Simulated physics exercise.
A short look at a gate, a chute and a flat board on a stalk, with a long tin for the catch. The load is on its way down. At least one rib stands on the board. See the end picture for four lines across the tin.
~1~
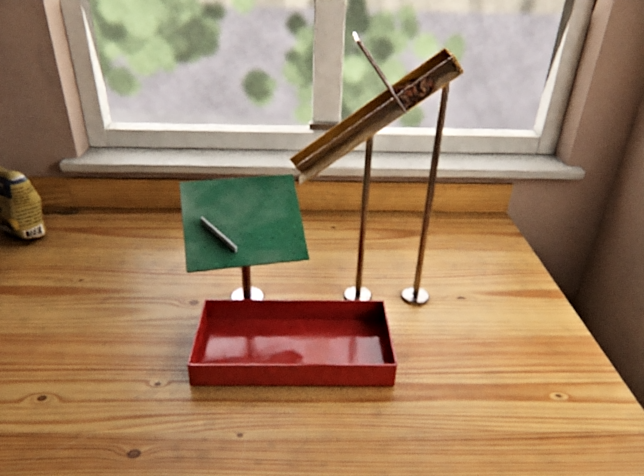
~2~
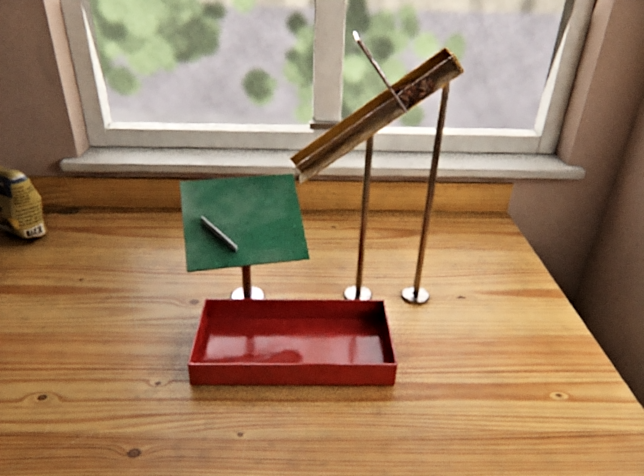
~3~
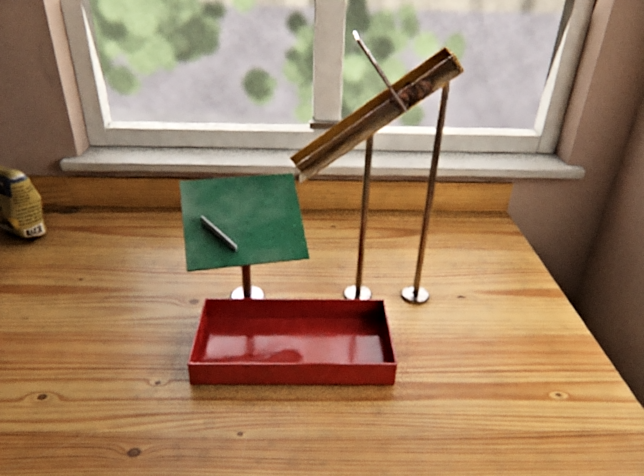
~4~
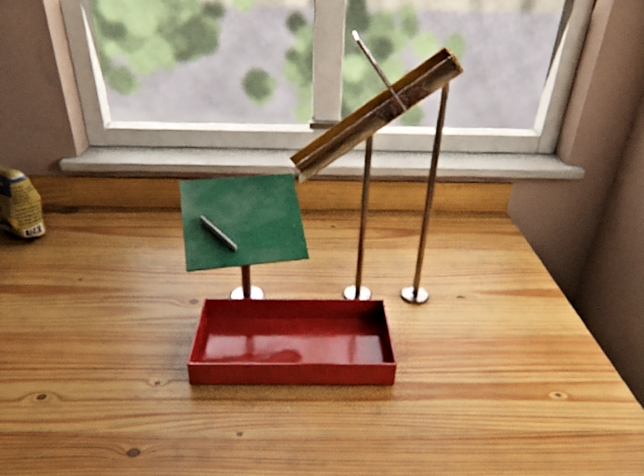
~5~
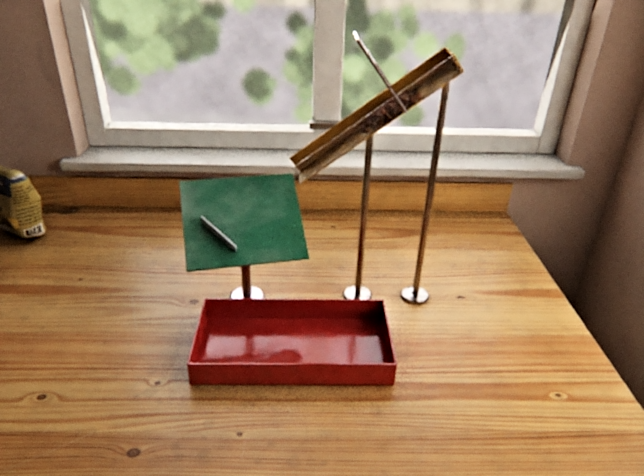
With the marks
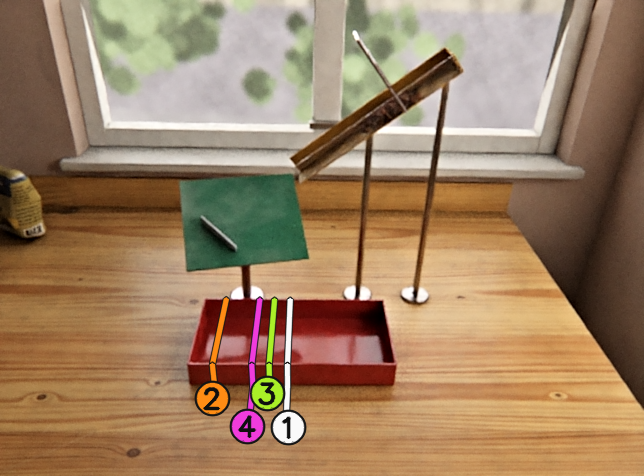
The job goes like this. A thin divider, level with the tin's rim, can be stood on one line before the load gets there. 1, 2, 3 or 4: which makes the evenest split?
It is 4.
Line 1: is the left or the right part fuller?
The left side.
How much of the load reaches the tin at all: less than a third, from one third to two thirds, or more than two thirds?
It is more than two thirds.
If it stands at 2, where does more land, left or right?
The right side.
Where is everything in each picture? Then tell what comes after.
In the first frame, load behind the gate at (414, 91), bits of dog kibble; lip of the chute at (300, 179), sloping fairly steeply.
In the second frame, middle of the board at (243, 219), tilted fairly steeply; middle of its low edge at (250, 265); of its high edge at (238, 177).
In the third frame, front corners of the tin at (188, 363) and (397, 364), empty; front of the load at (393, 102).
In the fourth frame, middle of the load at (396, 101); its front at (381, 116), about a quarter of the way to the lip; rib from (201, 216) to (236, 246).
In the fifth frame, middle of the load at (388, 112); its front at (362, 125), about a third of the way to the lip.
On the marked copy, line 1 crosses the front rim at (287, 364); line 2 crosses the front rim at (212, 363); line 3 crosses the front rim at (269, 364); line 4 crosses the front rim at (251, 364).
If 1 is chosen, of what is caught, nearly all on the left of the divider, a stray few on the right.
If 2 is chosen, of what is caught, none on the left of the divider, all on the right.
If 3 is chosen, of what is caught, most on the left of the divider, a small part on the right.
If 4 is chosen, of what is caught, about half on the left of the divider, about half on the right.
